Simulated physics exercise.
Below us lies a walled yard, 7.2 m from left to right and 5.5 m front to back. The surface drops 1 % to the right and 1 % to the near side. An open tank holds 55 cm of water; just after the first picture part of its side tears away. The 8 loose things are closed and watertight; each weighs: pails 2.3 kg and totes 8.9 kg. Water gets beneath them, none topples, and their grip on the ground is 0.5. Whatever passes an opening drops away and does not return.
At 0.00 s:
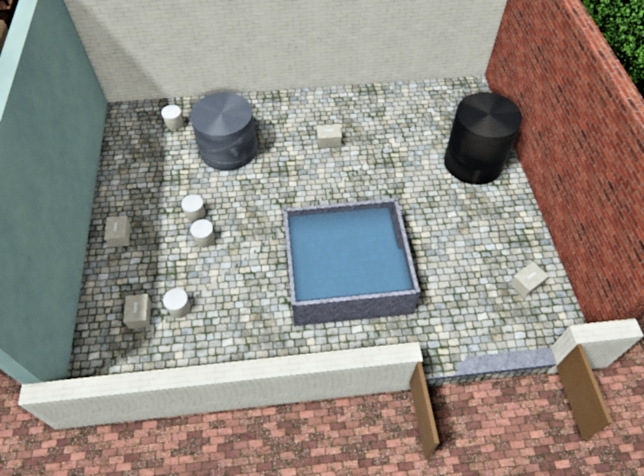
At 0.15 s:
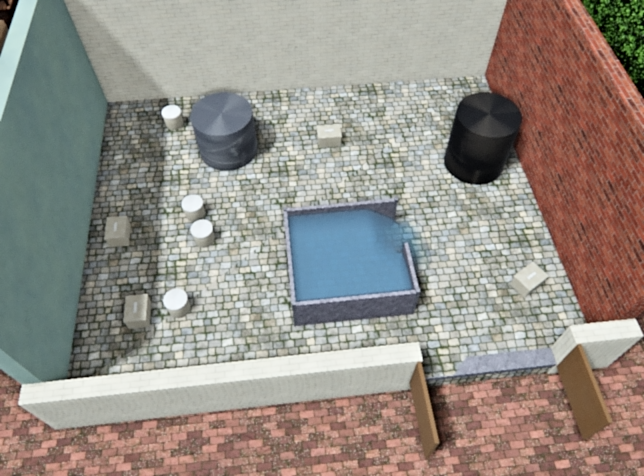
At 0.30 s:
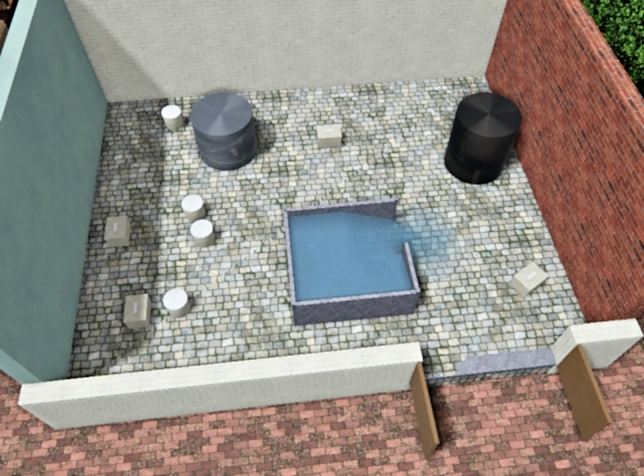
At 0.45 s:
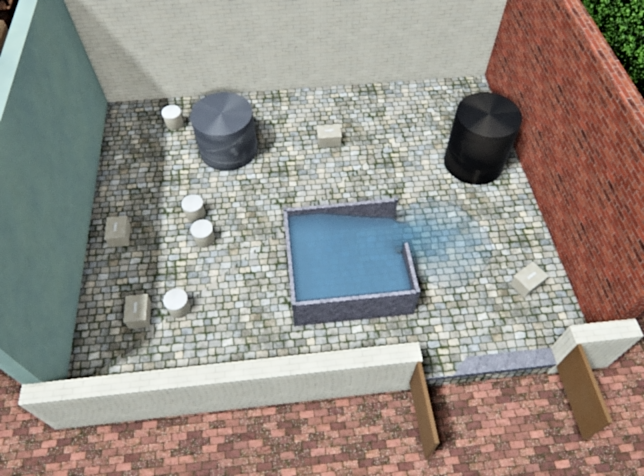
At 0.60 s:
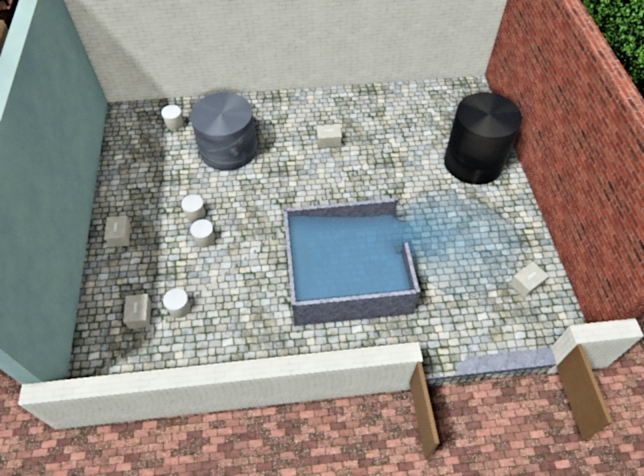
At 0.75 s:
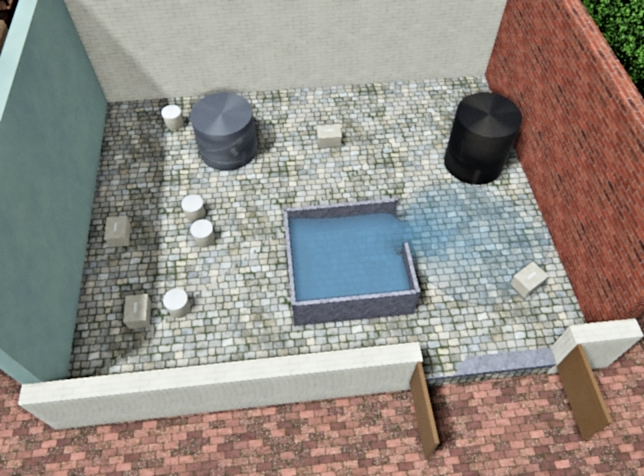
A walled cobbled yard with an open tank whose right side breaks open, water spreading rightward across stones while surrounding objects stay still.
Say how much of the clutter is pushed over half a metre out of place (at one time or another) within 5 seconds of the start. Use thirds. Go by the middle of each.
That comes to not even a third.
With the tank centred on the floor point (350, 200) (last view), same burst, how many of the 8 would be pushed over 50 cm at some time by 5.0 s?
Then 1.
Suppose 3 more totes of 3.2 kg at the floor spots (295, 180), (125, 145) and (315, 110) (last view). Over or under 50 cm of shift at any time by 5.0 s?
In turn: Less, short of it, less.
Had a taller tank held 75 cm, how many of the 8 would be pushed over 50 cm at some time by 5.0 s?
In that case 1 of them.
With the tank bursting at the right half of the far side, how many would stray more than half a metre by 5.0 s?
Then 2.
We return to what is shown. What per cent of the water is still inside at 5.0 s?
Some 92 per cent remains.
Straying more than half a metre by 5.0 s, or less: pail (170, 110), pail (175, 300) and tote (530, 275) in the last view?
In turn: Under, under, more.
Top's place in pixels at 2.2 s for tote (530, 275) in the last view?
Around (569, 321).
After 1.1 s 0 of 8 are over 50 cm from their spots; 0 afloat.
After 2.2 s 1 of 8 are over 50 cm from their spots; 1 afloat.
After 3.5 s 1 of 8 are over 50 cm from their spots; 0 afloat.
After 5.0 s 1 of 8 are over 50 cm from their spots, and 1 have been at some point; 0 afloat.
